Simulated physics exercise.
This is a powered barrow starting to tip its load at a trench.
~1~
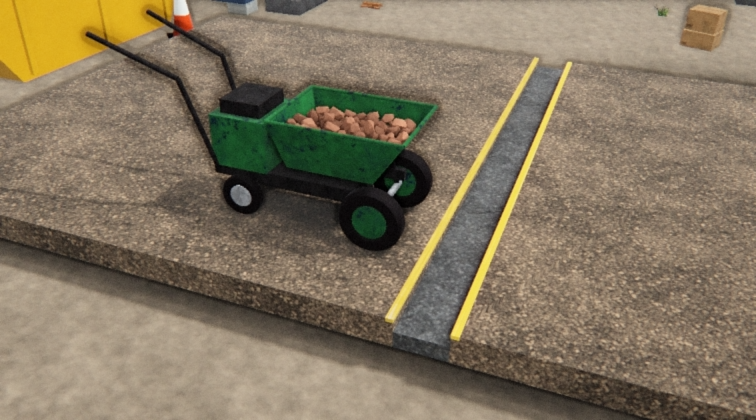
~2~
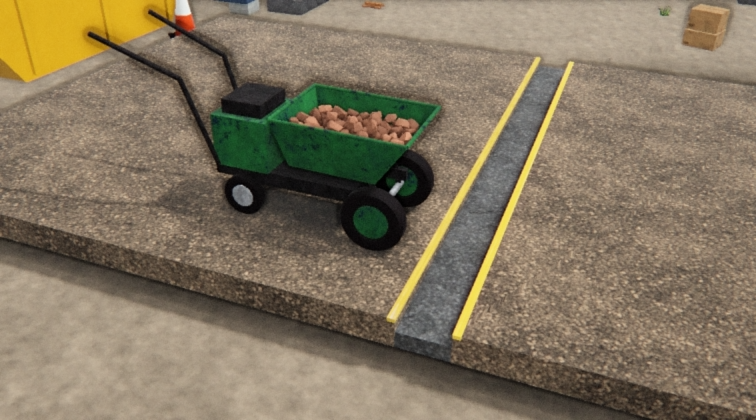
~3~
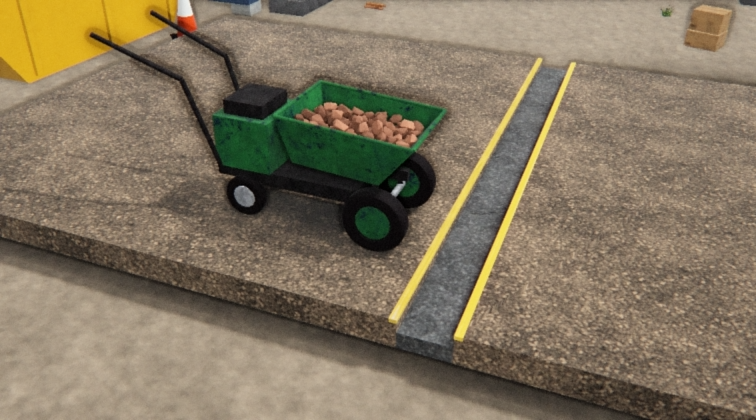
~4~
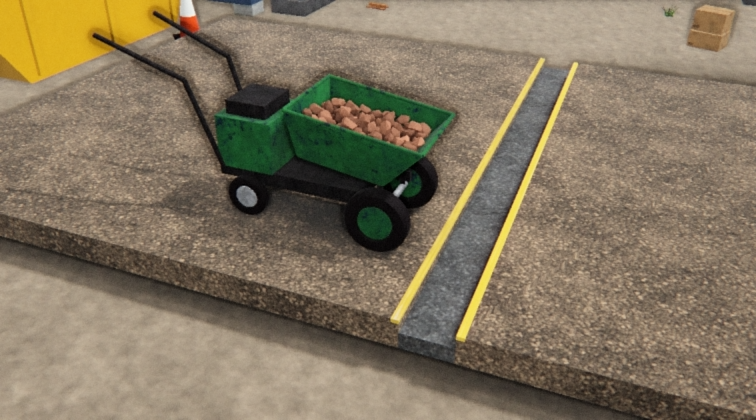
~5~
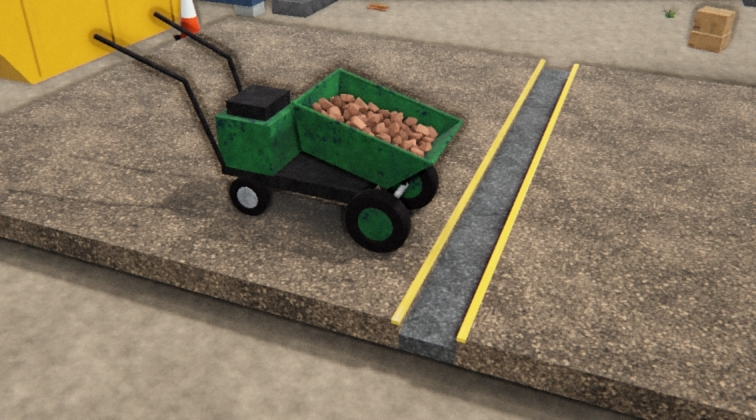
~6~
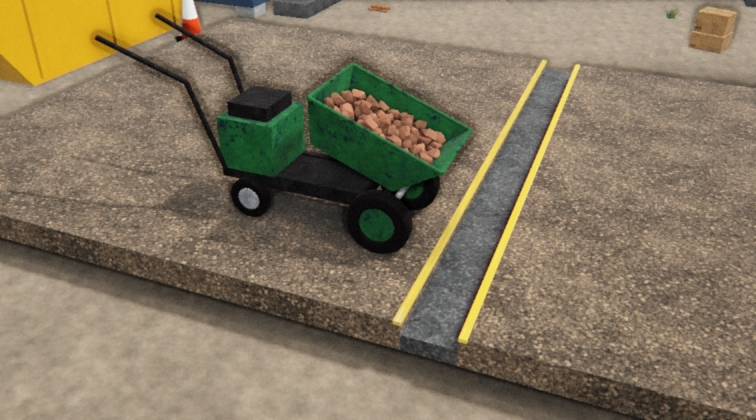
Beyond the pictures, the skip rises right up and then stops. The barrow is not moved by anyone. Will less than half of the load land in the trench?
Yes, only a minority gets there.
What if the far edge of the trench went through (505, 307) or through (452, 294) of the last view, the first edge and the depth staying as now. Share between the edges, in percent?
60 %, then 0 %.
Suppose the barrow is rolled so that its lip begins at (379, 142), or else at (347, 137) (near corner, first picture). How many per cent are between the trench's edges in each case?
The first gives 60 %, the second 60 %.
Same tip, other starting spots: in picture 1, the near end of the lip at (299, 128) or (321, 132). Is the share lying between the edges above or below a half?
Try one: The lesser share. Try two: The lesser share.
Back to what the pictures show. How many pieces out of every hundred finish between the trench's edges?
About 25 per cent.
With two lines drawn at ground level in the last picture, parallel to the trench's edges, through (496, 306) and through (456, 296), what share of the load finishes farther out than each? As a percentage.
Result, first then second: 30 %, 70 %.
Just after the last frame, skip tipped steeply; every one in the skip.
A moment on, skip tipped right over; the larger part in the skip; about a tenth in or heaped over the trench; roughly a quarter beyond it; just a few falling.
Further on, skip tipped right over; roughly a quarter in the skip; roughly a quarter in or heaped over the trench; roughly half beyond it.
When it is over, skip tipped right over; roughly a quarter in the skip; roughly a quarter in or heaped over the trench; roughly half beyond it.
